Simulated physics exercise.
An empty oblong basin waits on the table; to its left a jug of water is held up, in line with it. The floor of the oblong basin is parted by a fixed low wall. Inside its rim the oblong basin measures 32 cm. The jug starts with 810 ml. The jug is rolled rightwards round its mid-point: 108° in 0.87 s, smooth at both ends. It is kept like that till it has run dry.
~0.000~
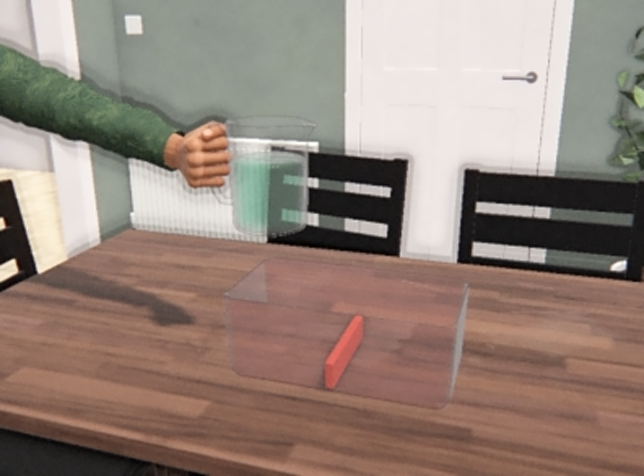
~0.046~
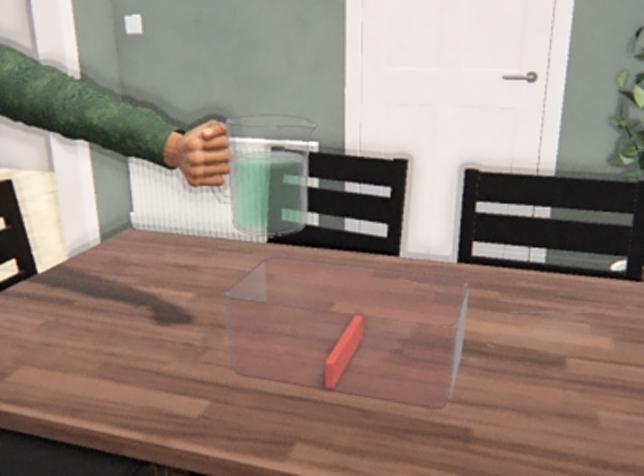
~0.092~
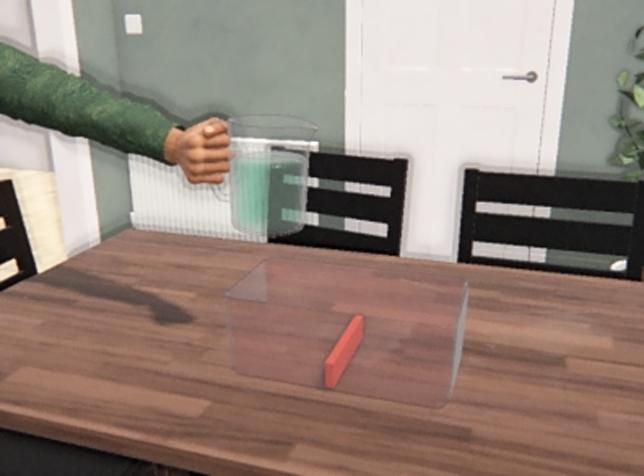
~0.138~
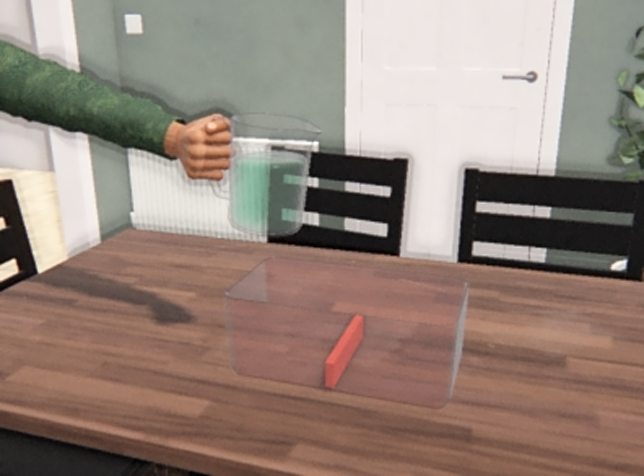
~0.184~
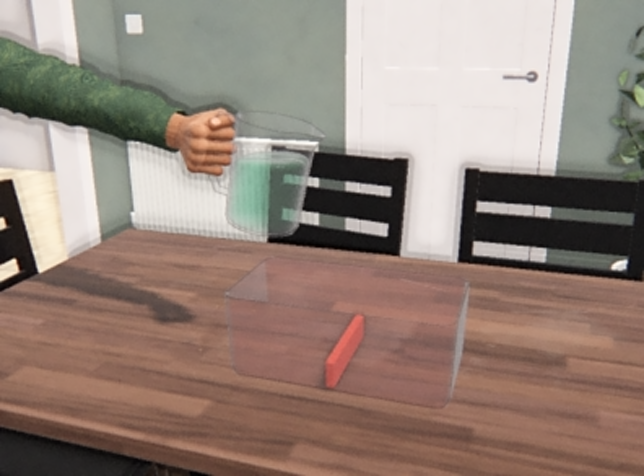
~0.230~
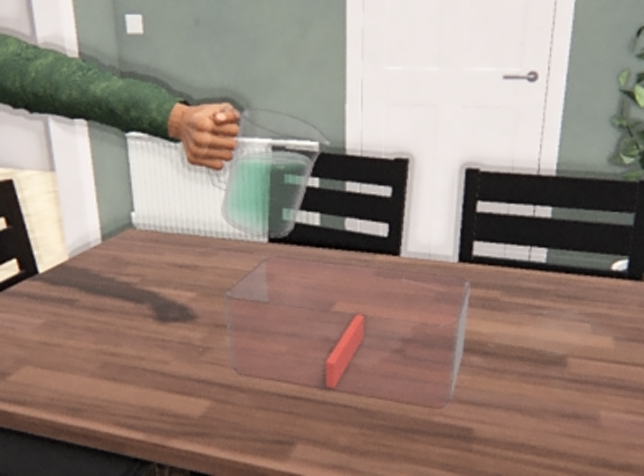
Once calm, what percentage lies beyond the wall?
The far part has some 92 per cent.
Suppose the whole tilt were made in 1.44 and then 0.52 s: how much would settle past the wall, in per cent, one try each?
First 95, then 85 per cent.
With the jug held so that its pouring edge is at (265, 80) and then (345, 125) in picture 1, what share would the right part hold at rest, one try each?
First 15, then 80 per cent.
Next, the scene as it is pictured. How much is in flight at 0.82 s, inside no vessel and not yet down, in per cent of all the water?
Near 24 in a hundred.
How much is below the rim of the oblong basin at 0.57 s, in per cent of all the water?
Near 0 in a hundred.
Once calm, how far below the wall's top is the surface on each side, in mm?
Some 38 mm on the left and 10 mm on the right.
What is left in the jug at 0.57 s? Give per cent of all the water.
About 90 per cent.
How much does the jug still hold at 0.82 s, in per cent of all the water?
Near 34 in a hundred.
By 0.57 s the tilt is 80° and 90 per cent is still to pour, 0 is left of the wall and 0 right of it.
By 0.82 s the tilt is 107° and 33 per cent is still to pour, 1 is left of the wall and 41 right of it.
By 1.09 s the tilt is 108° and 4 per cent is still to pour, 4 is left of the wall and 83 right of it.
By 1.37 s the tilt is 108° and 0 per cent is still to pour, 5 is left of the wall and 92 right of it.
At rest 6 per cent lies left of the wall, 92 right of it and 2 outside.
